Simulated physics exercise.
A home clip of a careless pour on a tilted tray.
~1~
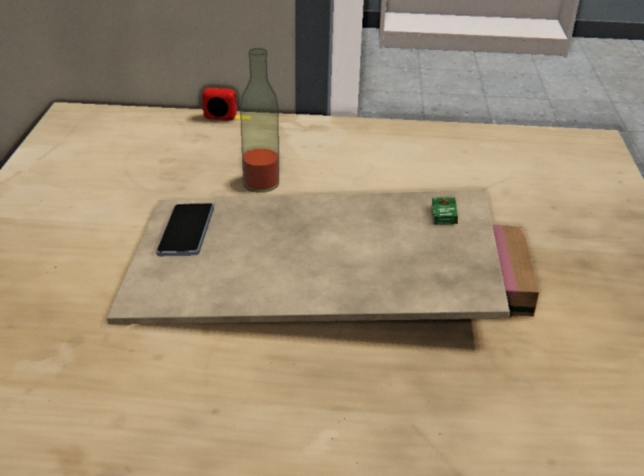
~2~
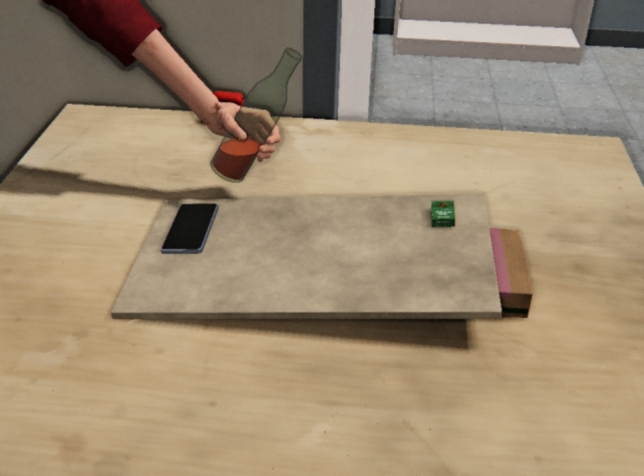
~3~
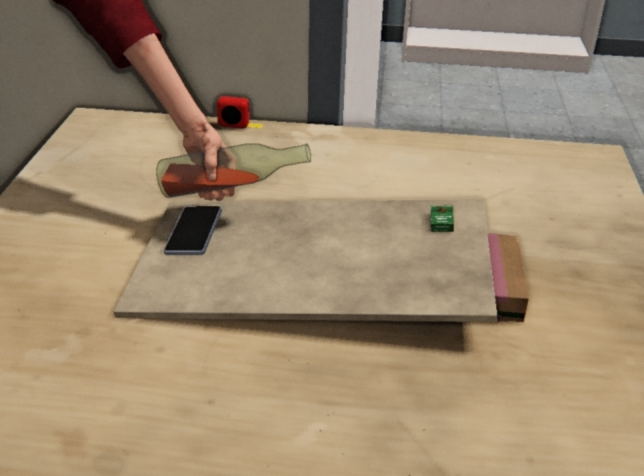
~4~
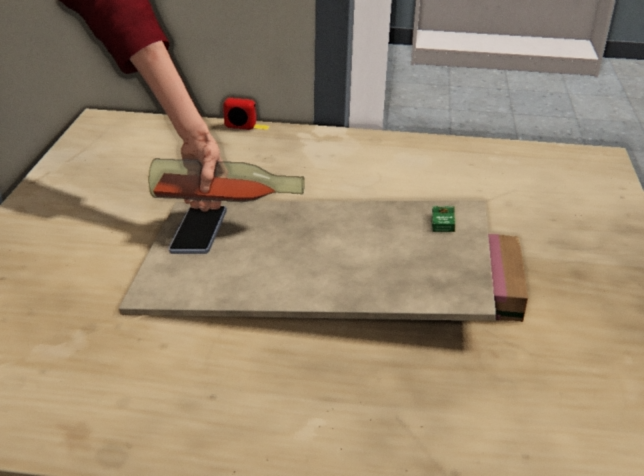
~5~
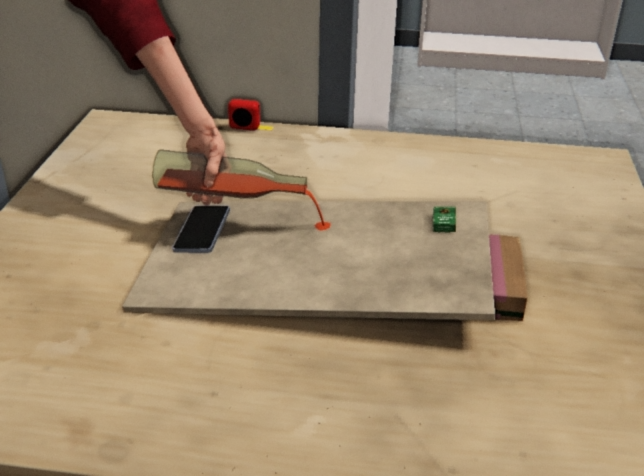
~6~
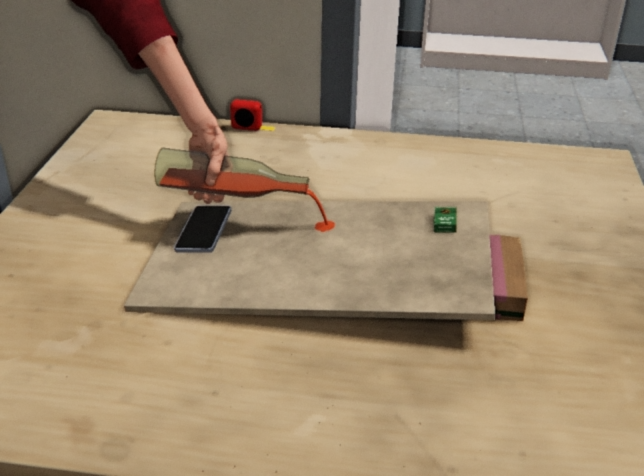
A hand lifts a bottle, tips it, and pours red liquid onto a tilted tray.
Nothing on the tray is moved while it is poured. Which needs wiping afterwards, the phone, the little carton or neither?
The phone gets wet and the little carton stays dry.
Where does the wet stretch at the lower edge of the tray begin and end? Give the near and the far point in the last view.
Between (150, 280) and (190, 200).
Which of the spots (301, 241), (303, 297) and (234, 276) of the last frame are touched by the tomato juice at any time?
In turn: Soaked, clear of it, untouched.
Shortly, it runs down to the left; the phone is still dry; the little carton is still dry.
Then, it runs down to the left and off the end; the phone is wet along its edge; the little carton is still dry.
At the finish, it runs down to the left and off the end; the phone is wet along its edge; the little carton is still dry.
